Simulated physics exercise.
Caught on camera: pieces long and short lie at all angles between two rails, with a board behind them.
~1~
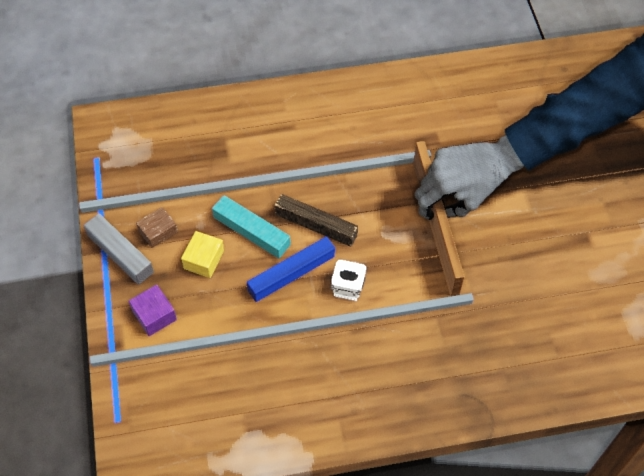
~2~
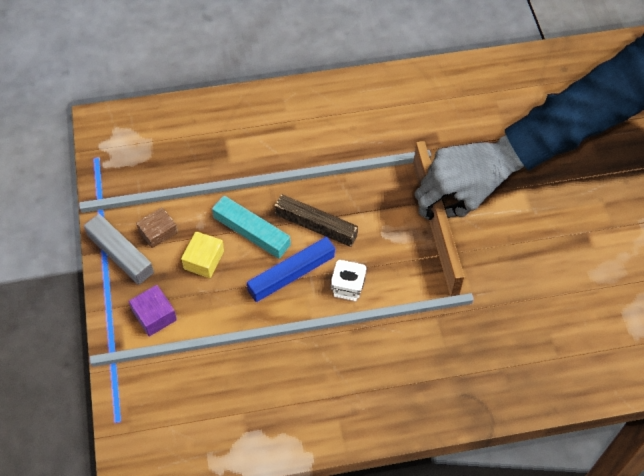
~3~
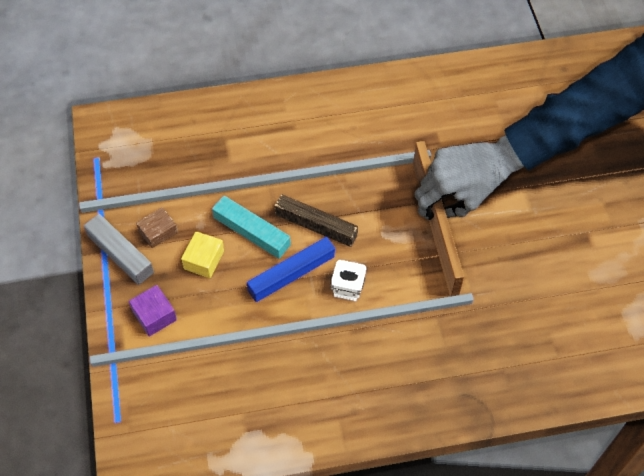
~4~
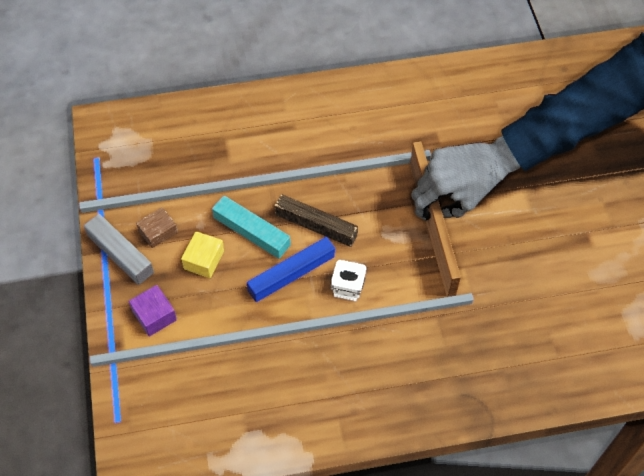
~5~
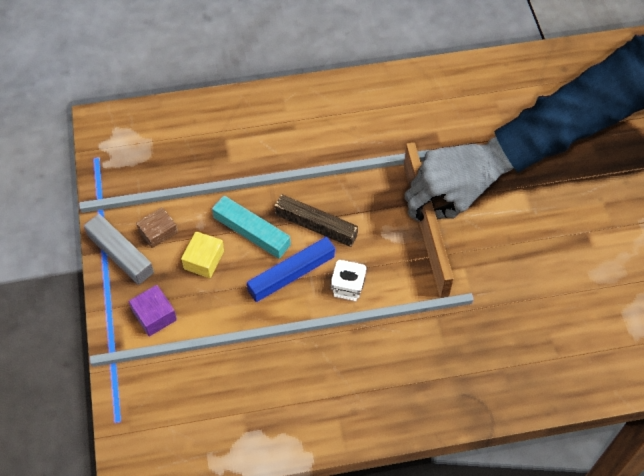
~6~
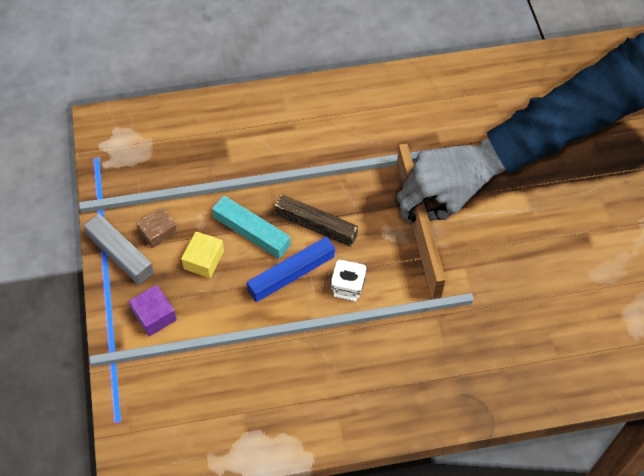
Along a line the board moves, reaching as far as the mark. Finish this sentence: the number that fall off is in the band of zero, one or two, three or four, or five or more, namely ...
Namely five or more.
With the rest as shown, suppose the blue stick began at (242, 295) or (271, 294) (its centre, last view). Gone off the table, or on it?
In turn it tumbles off; is lost.
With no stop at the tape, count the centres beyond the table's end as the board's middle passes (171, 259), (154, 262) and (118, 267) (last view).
0; 1; 5.
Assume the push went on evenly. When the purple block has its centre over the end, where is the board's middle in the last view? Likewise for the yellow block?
I'd put it close to (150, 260), and close to (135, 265) for the other one.
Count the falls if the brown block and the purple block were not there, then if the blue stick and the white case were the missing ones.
4 in the first try, 4 in the second.
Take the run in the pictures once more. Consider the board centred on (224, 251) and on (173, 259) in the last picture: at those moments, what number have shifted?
First 6 and then 8.
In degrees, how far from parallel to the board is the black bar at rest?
Roughly 0° out of line.
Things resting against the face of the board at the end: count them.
That makes 2.
Early on, none off yet; grey stick at rest near (119, 249); purple block at rest near (153, 311); brown block at rest near (157, 228).
Finally, the number that fall off is five or more; lost, blue stick, turquoise bar, yellow block, brown block, purple block and grey stick.
